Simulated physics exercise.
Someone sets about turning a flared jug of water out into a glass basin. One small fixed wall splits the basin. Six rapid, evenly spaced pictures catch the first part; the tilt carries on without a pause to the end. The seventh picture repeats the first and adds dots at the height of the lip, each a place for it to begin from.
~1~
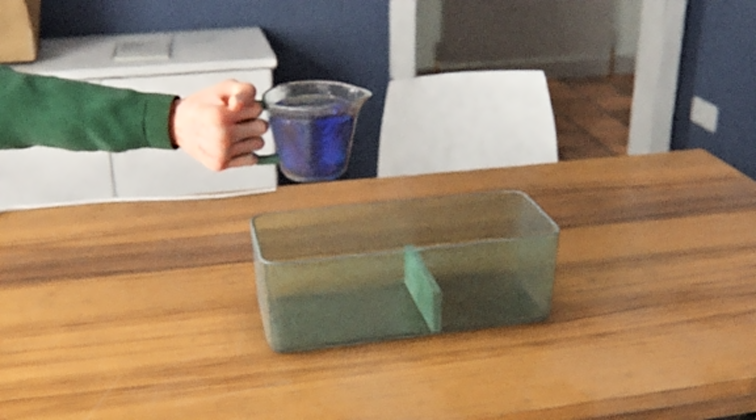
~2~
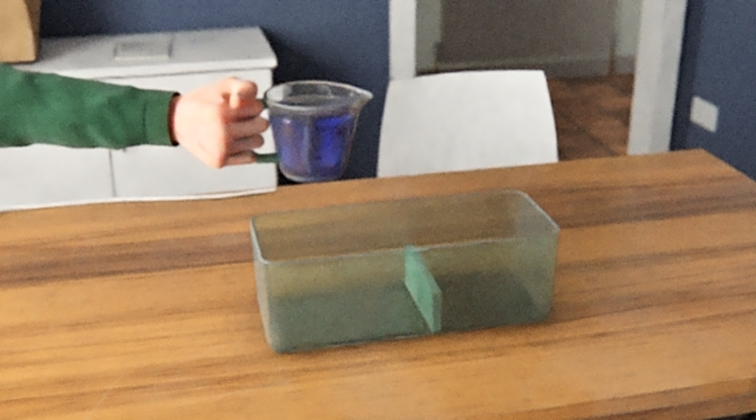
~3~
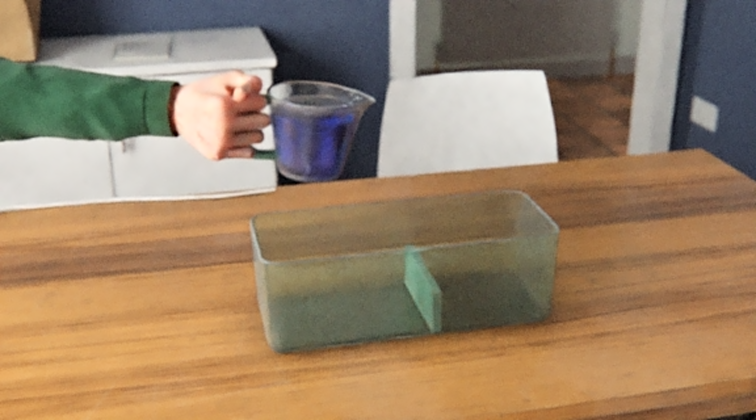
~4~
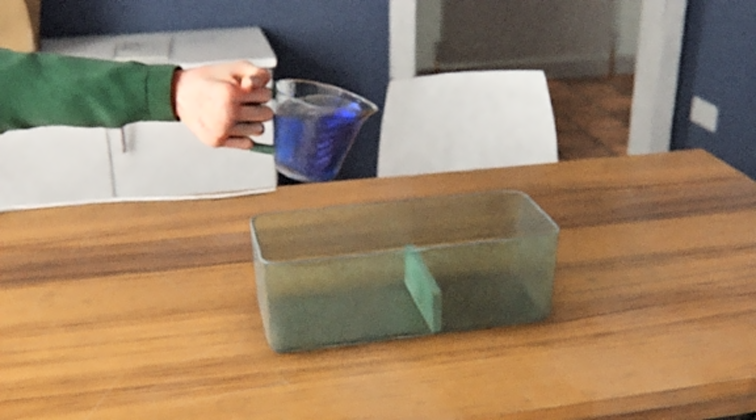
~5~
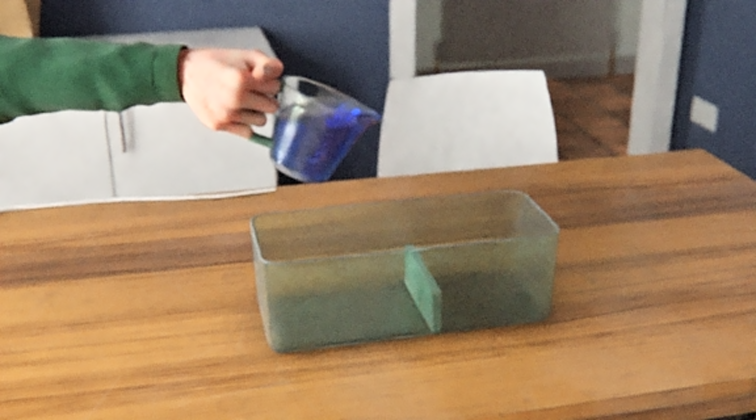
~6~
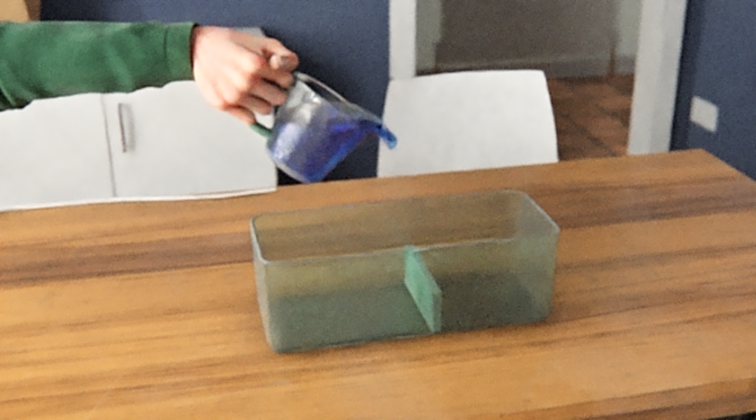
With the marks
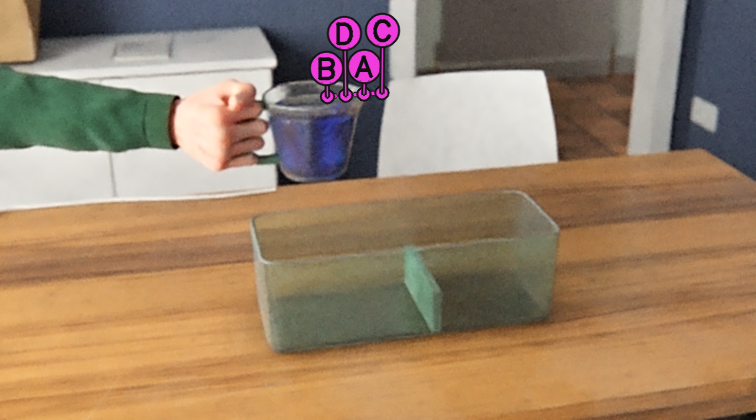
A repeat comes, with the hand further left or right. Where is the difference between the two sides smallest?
C.
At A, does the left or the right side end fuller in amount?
The left side.
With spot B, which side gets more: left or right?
The left side.
On the marked copy, A at (363, 94); B at (327, 96); C at (381, 92); D at (345, 95).
Choosing A, about 81 % ends left of the wall and 17 % right of it.
Choosing B, about 95 % ends left of the wall and 4 % right of it.
Choosing C, about 50 % ends left of the wall and 49 % right of it.
Choosing D, about 95 % ends left of the wall and 2 % right of it.
